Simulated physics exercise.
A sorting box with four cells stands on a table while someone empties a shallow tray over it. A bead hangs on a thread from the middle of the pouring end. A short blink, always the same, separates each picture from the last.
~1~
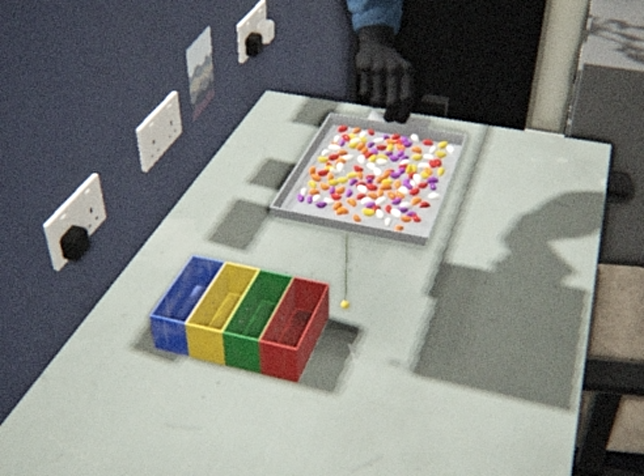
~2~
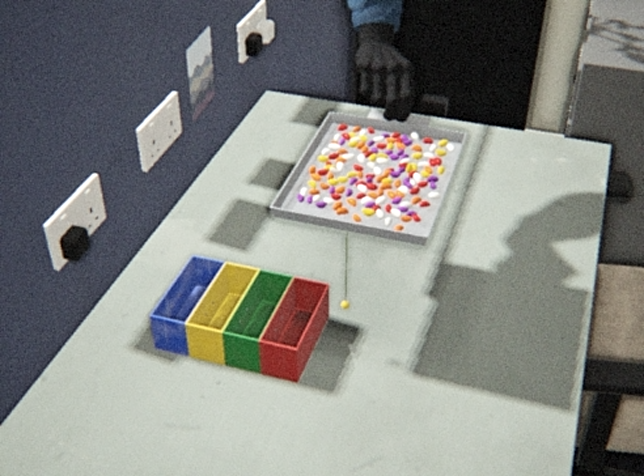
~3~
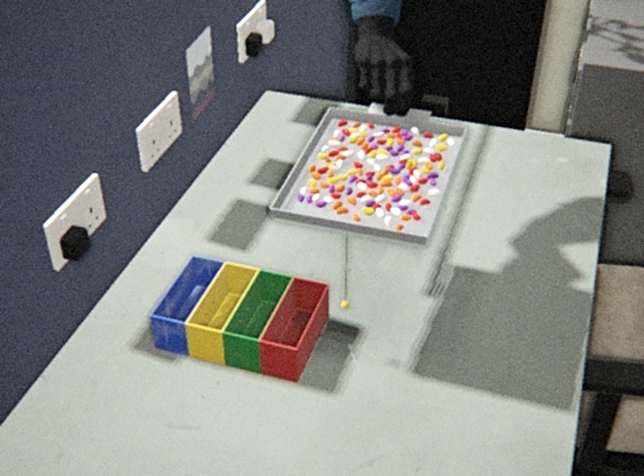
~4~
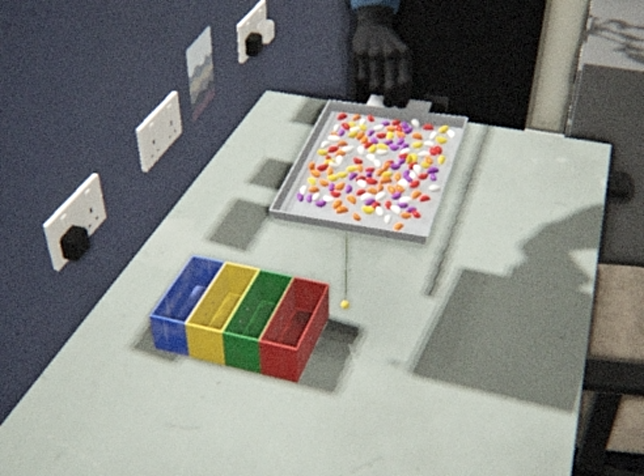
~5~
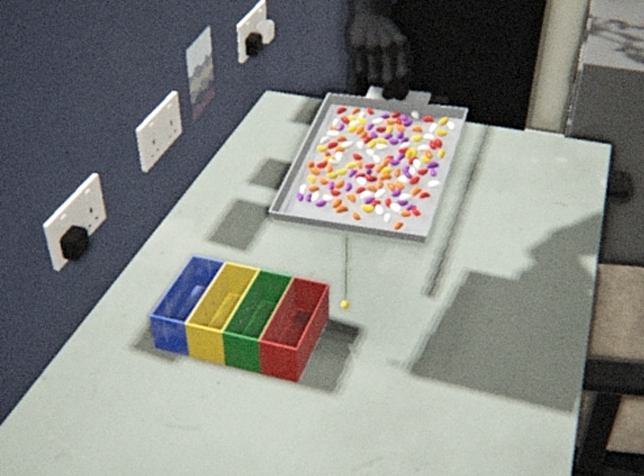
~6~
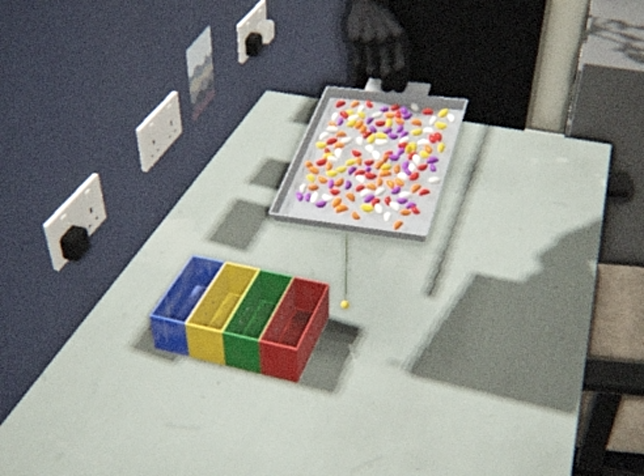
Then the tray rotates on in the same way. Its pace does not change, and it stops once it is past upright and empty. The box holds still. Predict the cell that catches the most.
I would say the red one.
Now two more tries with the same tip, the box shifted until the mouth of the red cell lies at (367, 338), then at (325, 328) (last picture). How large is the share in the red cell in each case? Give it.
10 %, then 20 %.
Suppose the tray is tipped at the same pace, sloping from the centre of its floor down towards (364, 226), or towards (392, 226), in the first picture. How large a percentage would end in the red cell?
You'd see roughly 10 per cent the first time and 0 per cent the second.
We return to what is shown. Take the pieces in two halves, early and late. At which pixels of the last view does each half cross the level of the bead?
At about (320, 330), then at (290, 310).
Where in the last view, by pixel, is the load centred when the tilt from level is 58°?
The middle of the pieces sits at roughly (332, 185).
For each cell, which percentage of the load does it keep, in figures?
Final shares - blue cell 0 percent, yellow cell 0 percent, green cell 20 percent, red cell 30 percent.
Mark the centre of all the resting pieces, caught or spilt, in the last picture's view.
Last view, centre at rest - approx. (296, 360).
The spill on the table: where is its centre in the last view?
Those pieces end up centred close to (334, 399).
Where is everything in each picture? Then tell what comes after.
In the first picture, corners of the pouring end near (274, 206) and (425, 235), level; middle of the load near (378, 173), jelly beans; bead on its thread near (346, 305); blue cell near (170, 333); yellow cell near (205, 341); green cell near (242, 350); red cell near (279, 358).
In the second picture, corners of the pouring end near (274, 206) and (425, 234), level; middle of the load near (378, 172).
In the third picture, corners of the pouring end near (274, 207) and (425, 234), tipped barely, lowest at the left corner; middle of the load near (378, 169).
In the fourth picture, corners of the pouring end near (274, 208) and (425, 233), tipped a little, lowest at the left corner; middle of the load near (378, 164).
In the fifth picture, corners of the pouring end near (273, 210) and (424, 233), tipped a little, lowest at the left corner; middle of the load near (378, 160).
In the sixth picture, corners of the pouring end near (273, 211) and (424, 233), tipped a little, lowest at the left corner; middle of the load near (377, 156); blue cell near (170, 333); yellow cell near (205, 341); green cell near (242, 350); red cell near (279, 358).
Shortly afterwards, tray tipped steeply; all but a few on the tray; only a few falling or outside the box.
Next, tray tipped right over; the bulk on the tray; a little in the green cell; only a few in the red cell; a little falling or outside the box.
Some moments later, tray tipped past a quarter turn; near a third in the red cell; near a quarter in the green cell; near half falling or outside the box.
In the end, tray tipped past a quarter turn; near a third in the red cell; near a quarter in the green cell; none at all in the yellow cell; none at all in the blue cell; near half outside the box.
